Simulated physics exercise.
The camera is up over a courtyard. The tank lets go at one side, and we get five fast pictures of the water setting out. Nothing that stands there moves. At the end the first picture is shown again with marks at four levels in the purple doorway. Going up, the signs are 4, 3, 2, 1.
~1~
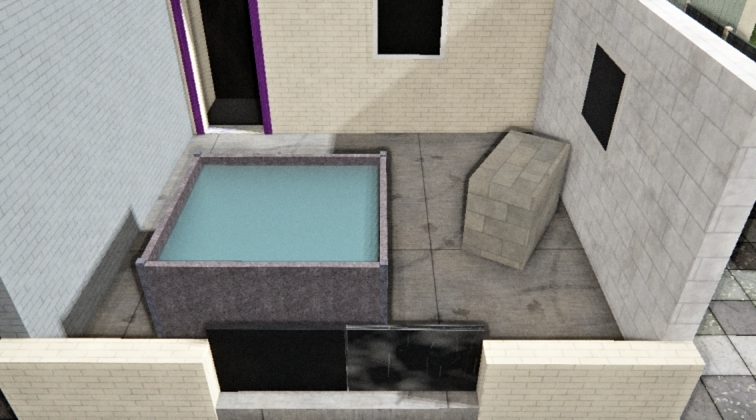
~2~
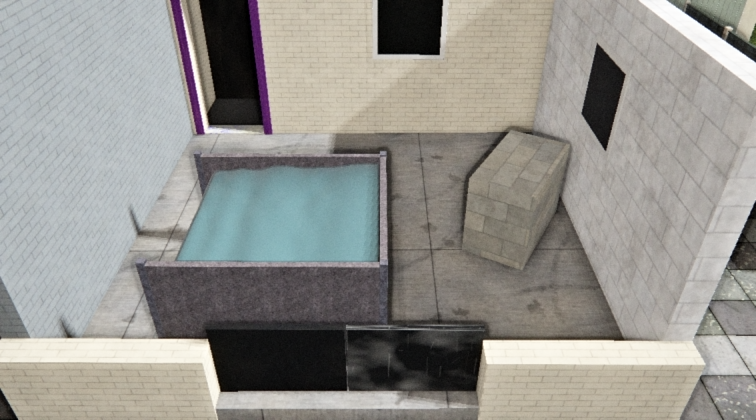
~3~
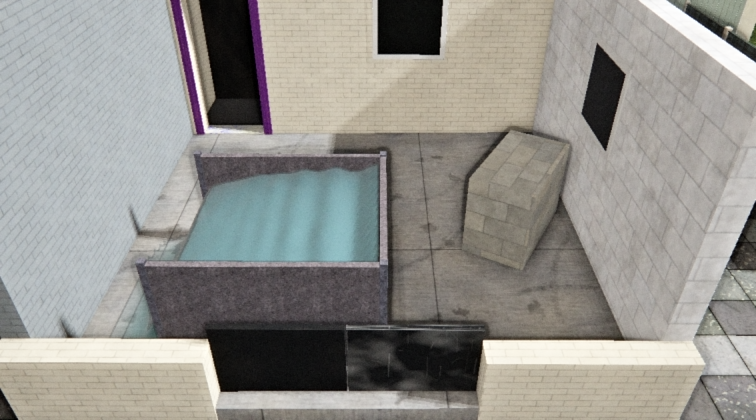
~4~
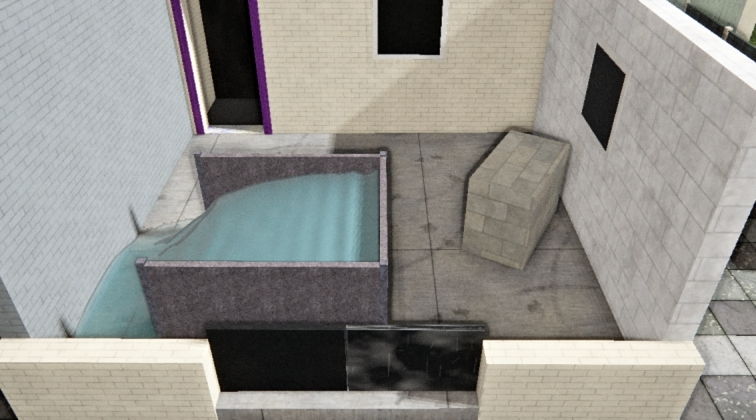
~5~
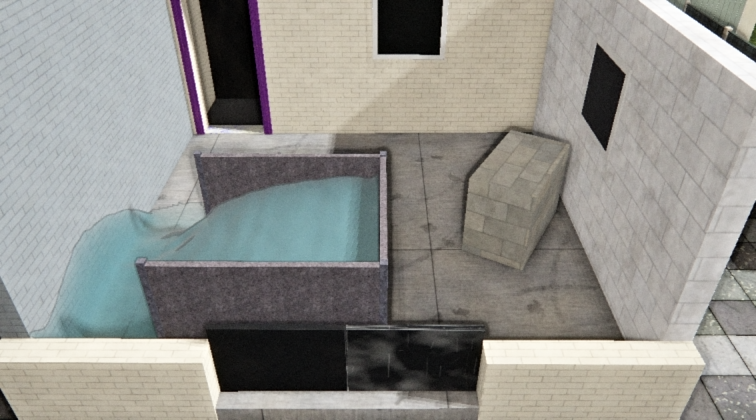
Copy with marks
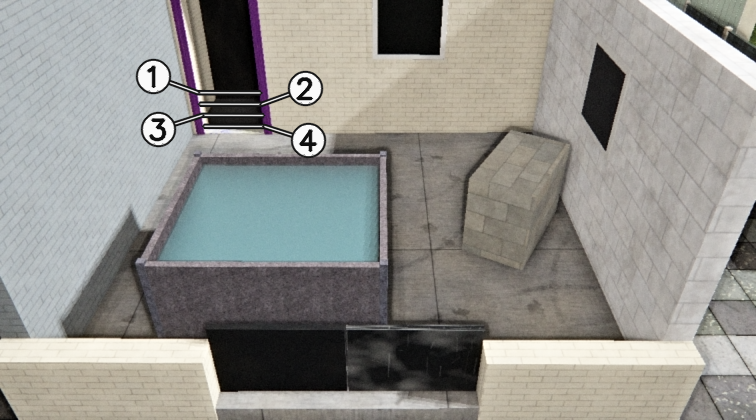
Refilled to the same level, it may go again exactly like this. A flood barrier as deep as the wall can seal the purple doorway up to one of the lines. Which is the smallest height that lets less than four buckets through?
Height 2 just does it.
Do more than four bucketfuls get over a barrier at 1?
No, that is safe.
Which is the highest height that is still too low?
Here it is height 3.
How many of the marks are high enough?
Two of the four.
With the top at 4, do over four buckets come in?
Yes.
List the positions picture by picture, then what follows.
In the first frame, water in the tank at rest, its middle at (279, 210); foot of the purple doorway at (235, 134); shut gate at (346, 335).
In the second frame, water covers 2 % of the ground, its front hidden from here.
In the third frame, front seen at (160, 262), 6 % of the ground wet.
In the fourth frame, front seen at (134, 251), 11 % of the ground wet.
In the fifth frame, front seen at (150, 212), 13 % of the ground wet.
On the marked copy, 1 at (229, 92); 2 at (230, 104); 3 at (232, 115); 4 at (234, 126); from the bottom up 4, 3, 2, 1.
For height 1, nothing gets over.
For height 2, a splash gets over, under a bucket.
For height 3, about 11 bucketfuls get in.
For height 4, dozens of bucketfuls pour in.
